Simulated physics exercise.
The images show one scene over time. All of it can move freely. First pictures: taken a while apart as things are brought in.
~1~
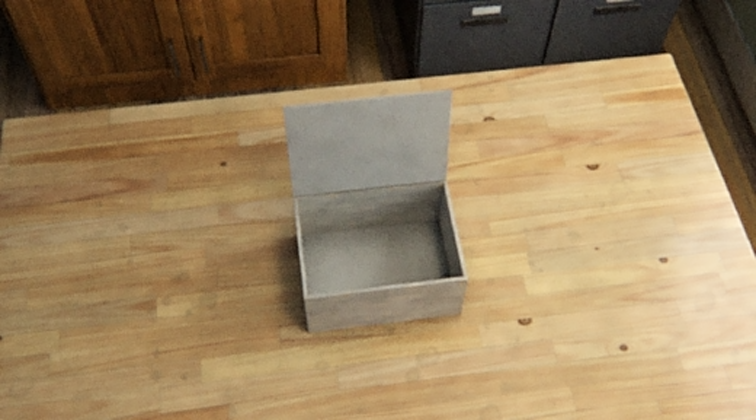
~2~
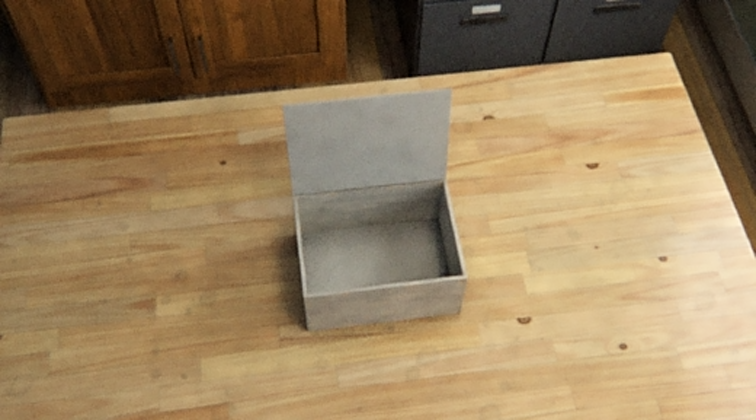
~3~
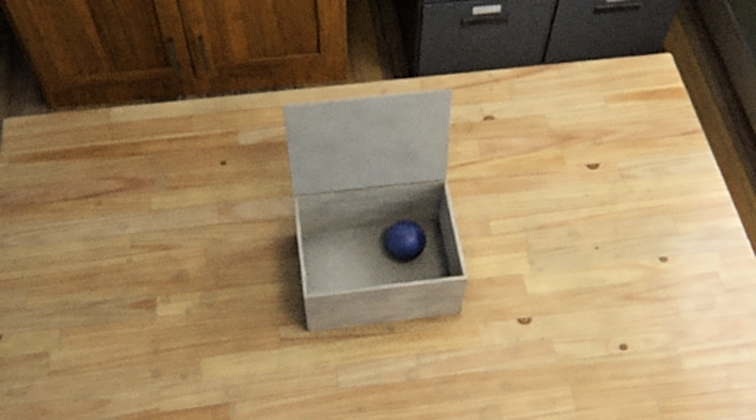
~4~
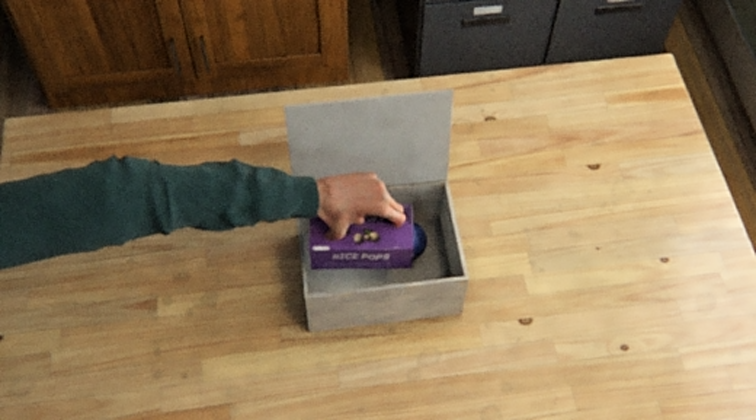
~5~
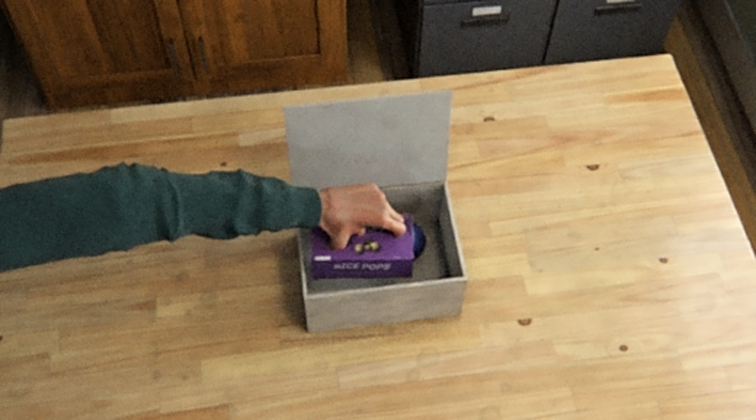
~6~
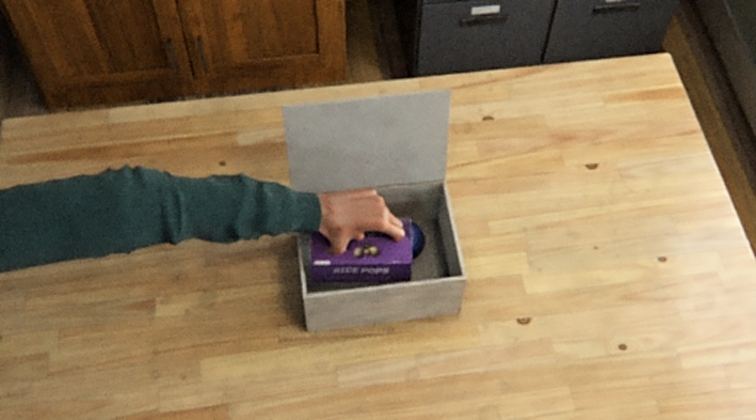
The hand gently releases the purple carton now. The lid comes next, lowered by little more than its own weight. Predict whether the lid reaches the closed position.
It does reach it.
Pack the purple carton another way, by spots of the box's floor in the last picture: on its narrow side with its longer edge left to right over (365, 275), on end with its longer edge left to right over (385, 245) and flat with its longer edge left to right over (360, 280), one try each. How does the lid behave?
Case one, the lid lies closed; case two, it lies closed; case three, it lies closed.
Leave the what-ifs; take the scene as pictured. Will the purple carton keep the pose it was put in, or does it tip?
The purple carton stays as it was set.
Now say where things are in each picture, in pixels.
The last thing is not in view yet, in the first picture.
The last thing is not in view yet, in the second picture.
The last thing is not in view yet; blue ball (406, 241), in the third picture.
On its way; purple carton (361, 237), in the fourth picture.
On its way; purple carton (362, 247), in the fifth picture.
In place under the hand; purple carton (361, 251), in the sixth picture.
Then, 0.40 s past the last view, purple carton displaced a little near (370, 275); blue ball displaced a little.
Then, 1.60 s past the last view, lid 58° above the rim; purple carton displaced a little near (370, 274); blue ball displaced a little.
Then, 1.90 s past the last view, lid 15° above the rim; purple carton displaced a little near (370, 274); blue ball displaced a little.
Finally, lid shut; moved from the start, purple carton; blue ball still in place. Final places as the last picture's camera would see them, purple carton near (370, 274).
